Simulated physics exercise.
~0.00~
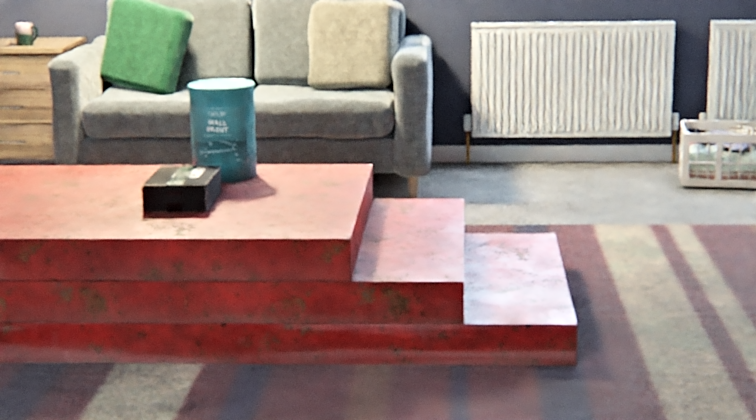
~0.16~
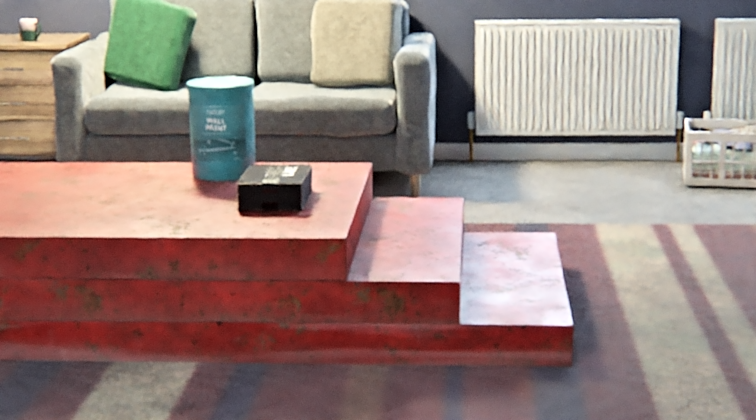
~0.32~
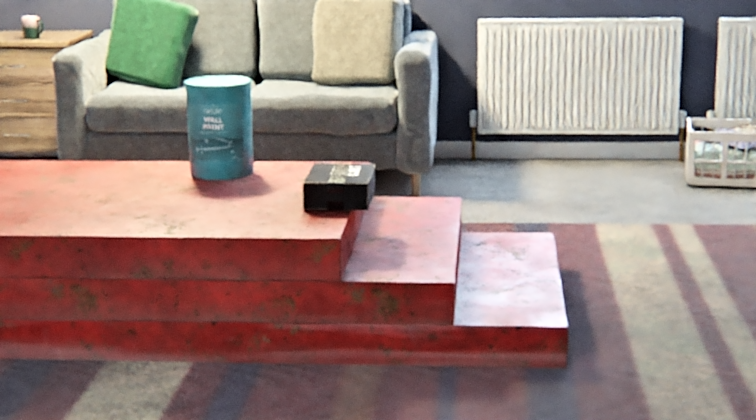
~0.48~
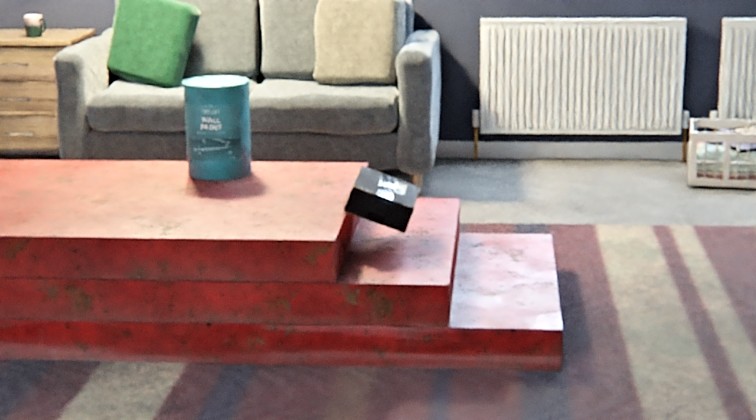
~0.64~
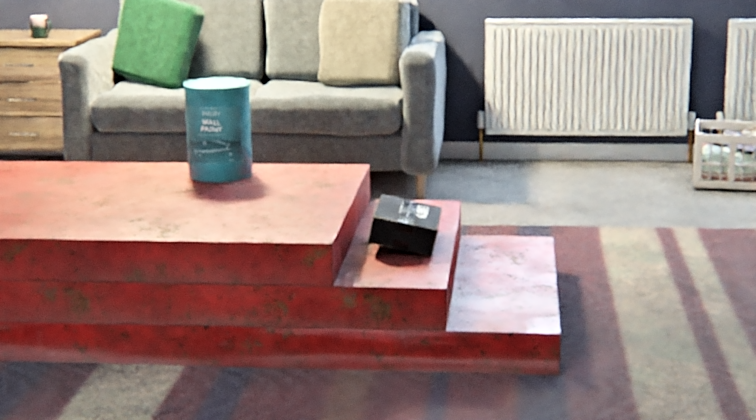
The black parcel slides right past the turquoise pail and tips onto the step below.
